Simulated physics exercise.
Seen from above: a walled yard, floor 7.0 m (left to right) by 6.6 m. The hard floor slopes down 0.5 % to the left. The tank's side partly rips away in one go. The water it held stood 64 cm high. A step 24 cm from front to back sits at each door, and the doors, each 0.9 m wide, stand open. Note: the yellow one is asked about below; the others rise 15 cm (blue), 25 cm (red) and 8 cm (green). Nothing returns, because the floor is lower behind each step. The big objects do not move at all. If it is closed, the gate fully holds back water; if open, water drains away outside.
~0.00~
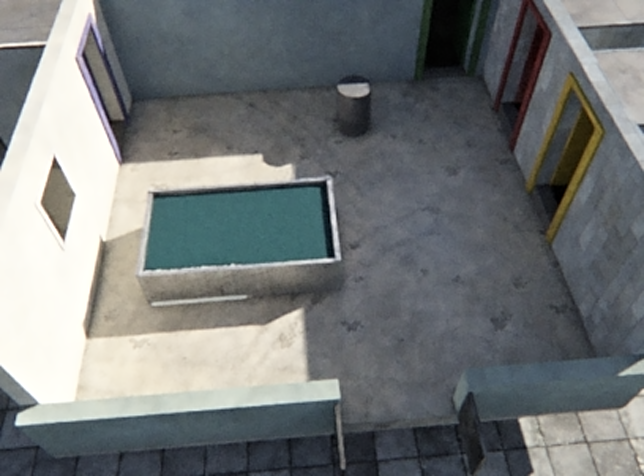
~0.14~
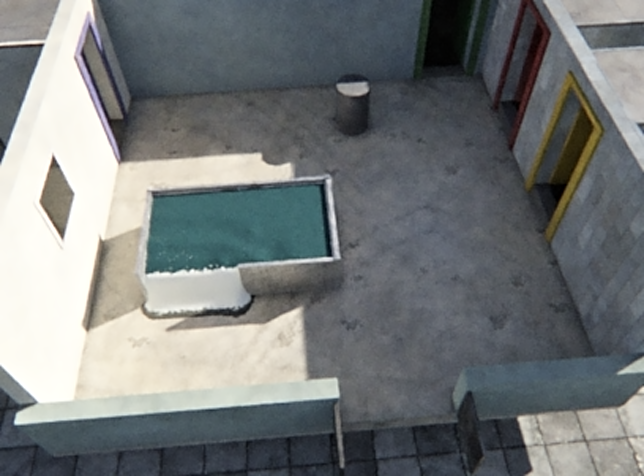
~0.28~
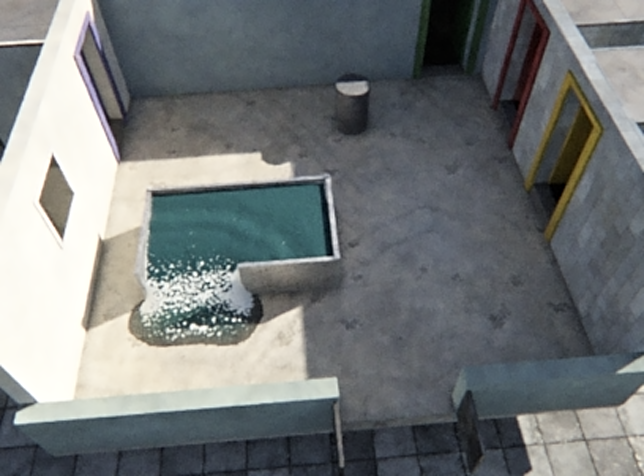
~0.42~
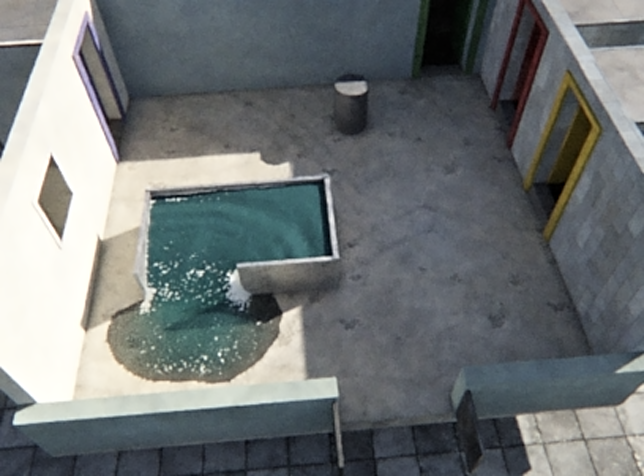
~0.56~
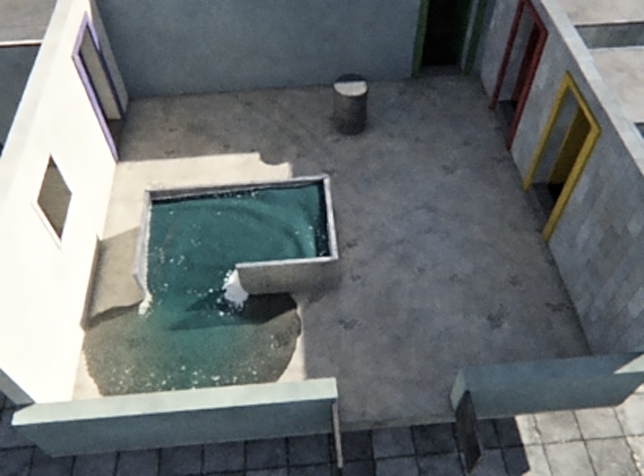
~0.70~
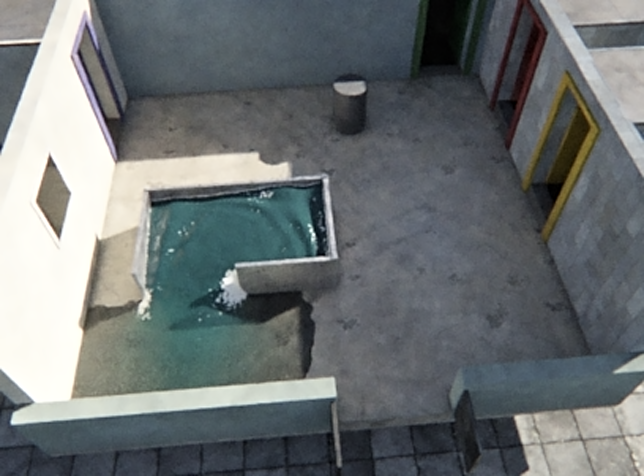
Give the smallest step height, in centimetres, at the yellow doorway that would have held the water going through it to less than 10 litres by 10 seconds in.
The smallest height is about 7 cm.
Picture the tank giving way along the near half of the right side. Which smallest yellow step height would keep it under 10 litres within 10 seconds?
Some 17 cm.
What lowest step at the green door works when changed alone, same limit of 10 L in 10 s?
Door green, min height approx. 8.0 cm.
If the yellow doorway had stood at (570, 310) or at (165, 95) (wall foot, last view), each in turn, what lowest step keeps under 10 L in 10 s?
Roughly 11.0 and 16 cm.
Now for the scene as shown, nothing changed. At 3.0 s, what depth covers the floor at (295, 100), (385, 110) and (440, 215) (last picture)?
Roughly 0, then 0, then 0 cm.
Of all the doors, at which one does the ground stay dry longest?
That would be the green door.
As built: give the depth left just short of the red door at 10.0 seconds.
Depth: Near 5.5 cm.
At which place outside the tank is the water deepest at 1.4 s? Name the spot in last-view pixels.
Near pixel (66, 427).
After 1.4 s water covers 15 % of the floor, deepest (60 cm) near (66, 427); it has not reached the yellow door.
After 3.0 s water covers 40 % of the floor, deepest (34 cm) near (66, 427); it has not reached the yellow door.
After 10.0 s water covers 95 % of the floor, deepest (11 cm) near (341, 104); 5 cm at the yellow door, 0 litres in over its 23 cm step.
At the yellow door as built, the water arrived by 4.1 s and peaked near 13 cm at 4.8 s.
Run again over the same 10 s with other heights there, 15 litres in over 6 cm, 5 litres over 8 cm. The limit of 10 litres is kept from about 7 cm up.
